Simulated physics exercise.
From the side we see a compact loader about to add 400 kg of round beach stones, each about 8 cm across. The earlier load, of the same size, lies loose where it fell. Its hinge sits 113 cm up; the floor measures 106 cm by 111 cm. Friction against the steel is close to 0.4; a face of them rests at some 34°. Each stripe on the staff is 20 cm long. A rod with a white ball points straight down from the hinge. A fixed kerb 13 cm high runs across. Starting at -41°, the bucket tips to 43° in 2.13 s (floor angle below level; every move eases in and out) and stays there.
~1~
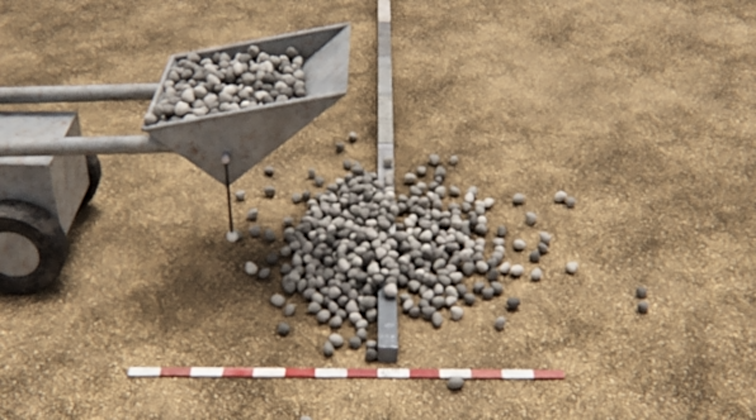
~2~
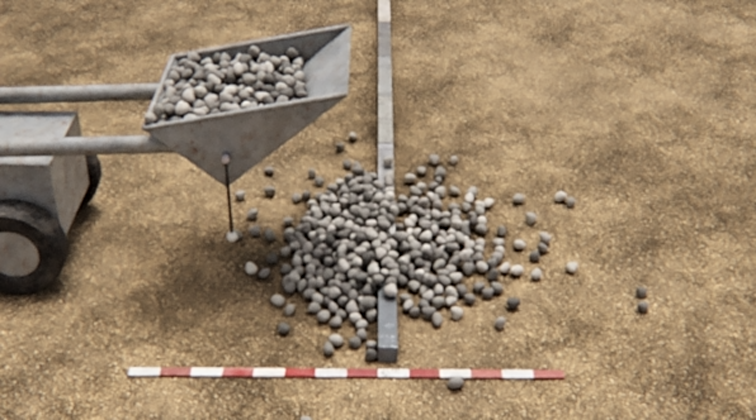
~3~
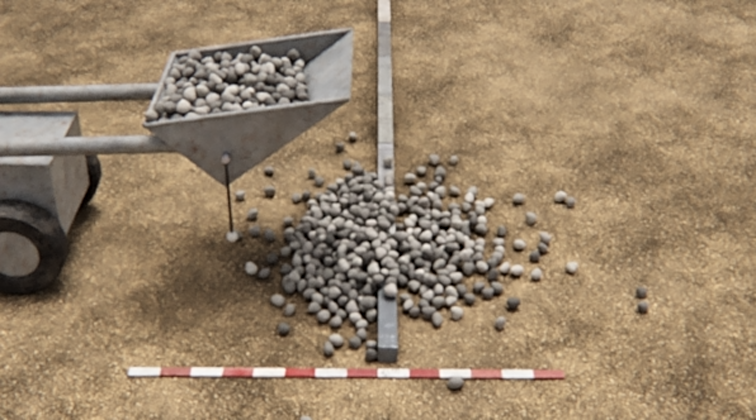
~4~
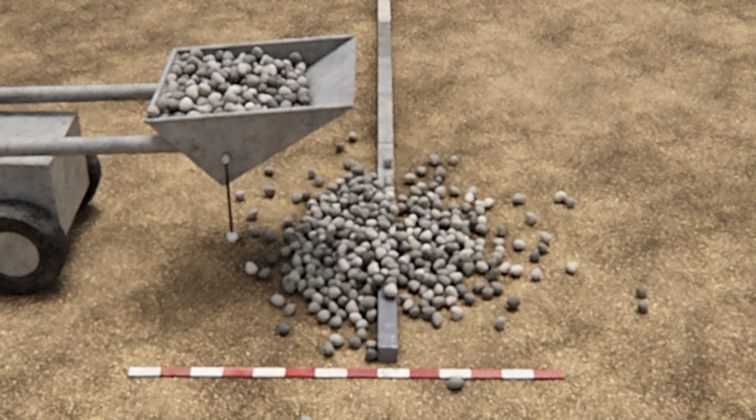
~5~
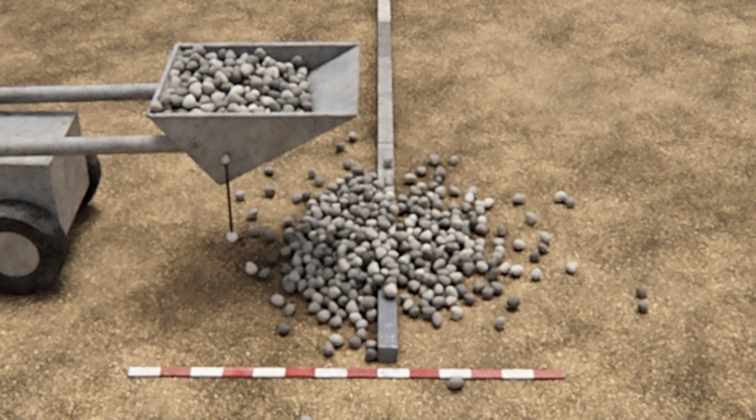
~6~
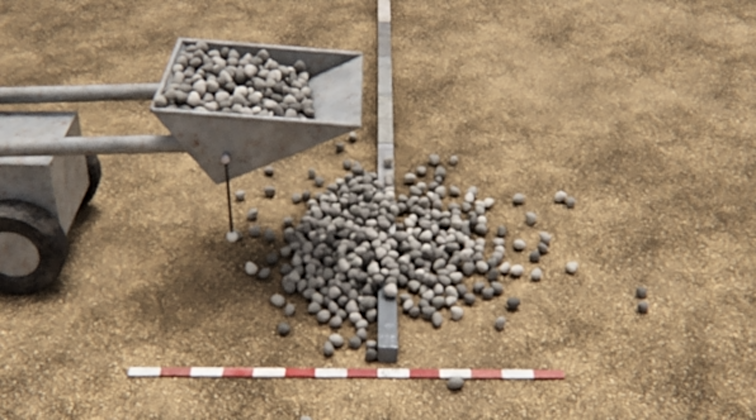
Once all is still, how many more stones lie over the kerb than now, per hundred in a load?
Close to 33 parts in a hundred.
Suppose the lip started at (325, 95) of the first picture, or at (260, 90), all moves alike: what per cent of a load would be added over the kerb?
First some 15, then 0 per cent.
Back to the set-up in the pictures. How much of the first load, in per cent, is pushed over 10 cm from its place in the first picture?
Roughly 20 per cent of them.
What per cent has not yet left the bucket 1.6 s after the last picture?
About 15 per cent.
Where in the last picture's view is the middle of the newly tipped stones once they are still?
Around (357, 233).
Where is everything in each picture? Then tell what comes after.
In the first frame, the bucket is at -41°, its lip at (346, 93); the top of the load is at (255, 67). The earlier load is highest near (371, 219), 25 cm above ground level, 68 % on this side of the kerb, 32 % over the kerb.
The second frame shows lip at (347, 95), floor tilted -40°, highest stones at (256, 67).
In the third frame, the bucket is at -38°, its lip at (349, 99); the top of the load is at (257, 68).
In the fourth frame, the bucket is at -35°, its lip at (353, 106); the top of the load is at (215, 66).
In the fifth frame, the bucket is at -30°, its lip at (357, 115); the top of the load is at (205, 65).
In the sixth frame, the bucket is at -25°, its lip at (361, 126); the top of the load is at (194, 60).
Then, 1.0 s after the last picture the floor is at 30°; in per cent of one load, 97 in the bucket, 70 on this side of the kerb, 32 over the kerb; the foremost stones are at (574, 244).
Then, 1.6 s after the last picture the floor is at 43°; in per cent of one load, 17 in the bucket, 132 on this side of the kerb, 51 over the kerb; the foremost stones are at (574, 244).
Then, 2.0 s after the last picture the floor is at 43°; in per cent of one load, 1 in the bucket, 138 on this side of the kerb, 62 over the kerb; the foremost stones are at (574, 244).
Then, 4.7 s after the last picture the floor is at 43°; in per cent of one load, 0 in the bucket, 135 on this side of the kerb, 65 over the kerb; the foremost stones are at (582, 263). Net gain over the kerb, 33.
